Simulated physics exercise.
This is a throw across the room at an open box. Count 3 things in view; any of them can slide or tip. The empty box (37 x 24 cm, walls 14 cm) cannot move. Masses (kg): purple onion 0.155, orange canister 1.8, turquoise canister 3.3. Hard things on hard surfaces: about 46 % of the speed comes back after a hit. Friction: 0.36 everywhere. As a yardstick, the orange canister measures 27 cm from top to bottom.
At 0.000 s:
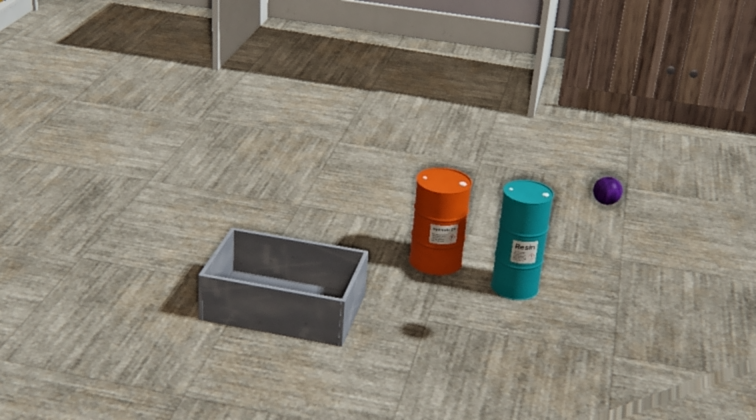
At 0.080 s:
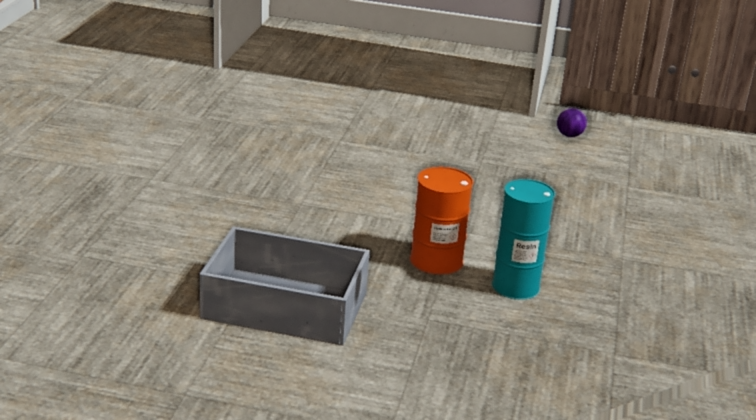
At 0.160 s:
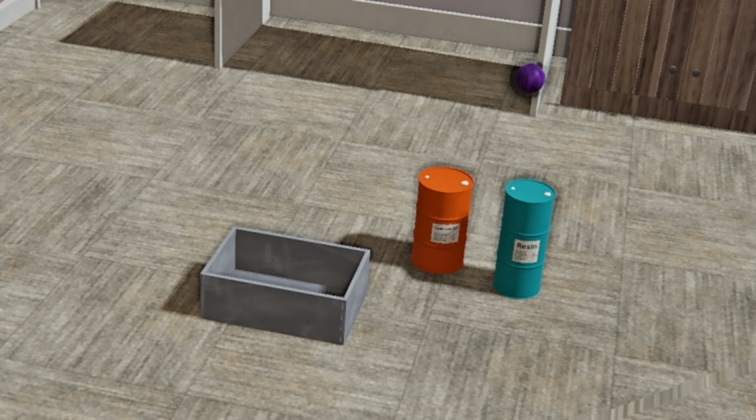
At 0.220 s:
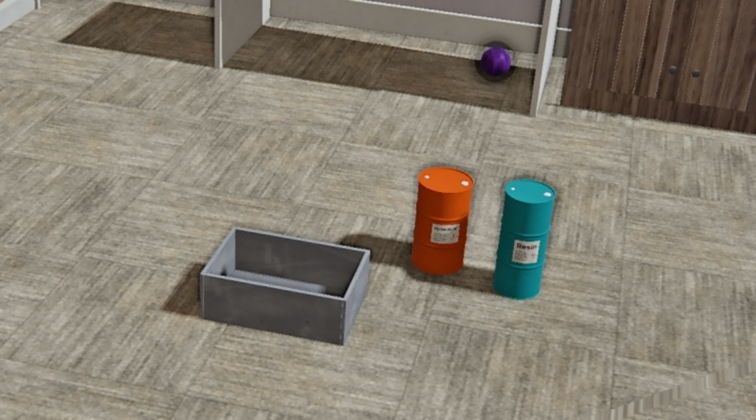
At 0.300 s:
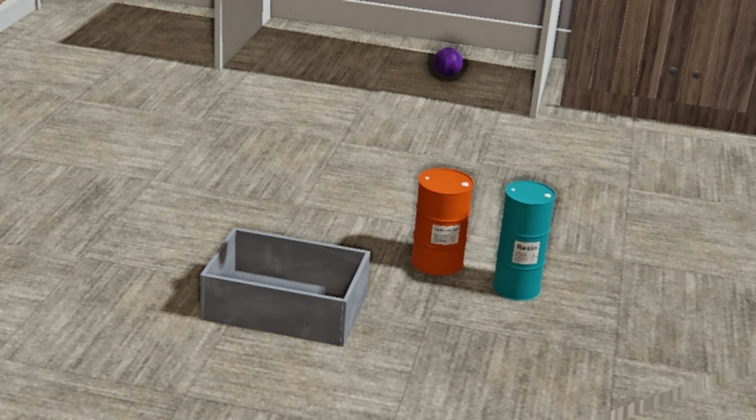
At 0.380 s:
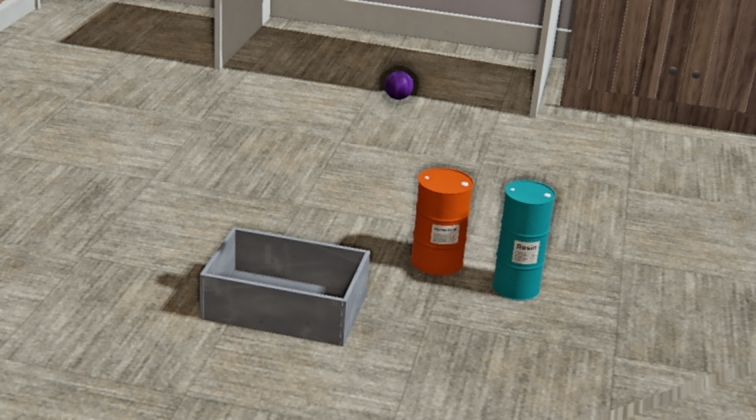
A purple ball sailed through the air from the right, rising leftward behind the orange and turquoise barrels, then began dipping, while both barrels and the empty gray box stayed still on the floor.
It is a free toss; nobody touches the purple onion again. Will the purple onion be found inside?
It finishes inside.
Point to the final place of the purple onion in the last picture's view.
At about (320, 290).
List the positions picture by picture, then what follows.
In the first picture, 79 cm from the box's middle; purple onion (608, 191); orange canister (440, 222).
In the second picture, 68 cm from the box's middle; purple onion (572, 123); orange canister (441, 221).
In the third picture, 57 cm from the box's middle; purple onion (530, 78); orange canister (442, 221).
In the fourth picture, 48 cm from the box's middle; purple onion (496, 62); orange canister (442, 221).
In the fifth picture, 37 cm from the box's middle; purple onion (448, 62); orange canister (442, 222).
In the sixth picture, 26 cm from the box's middle; purple onion (399, 86); orange canister (442, 222).
After 0.58 s, 3 cm from the box's middle; purple onion near (282, 235).
After 0.78 s, 12 cm from the box's middle; purple onion near (250, 243).
After 1.08 s, onion inside the box; purple onion near (289, 285).
In the end (2.7 s), onion inside the box; the bystanders under 10 cm from the start. At the end, from the last picture's camera, purple onion near (320, 290).
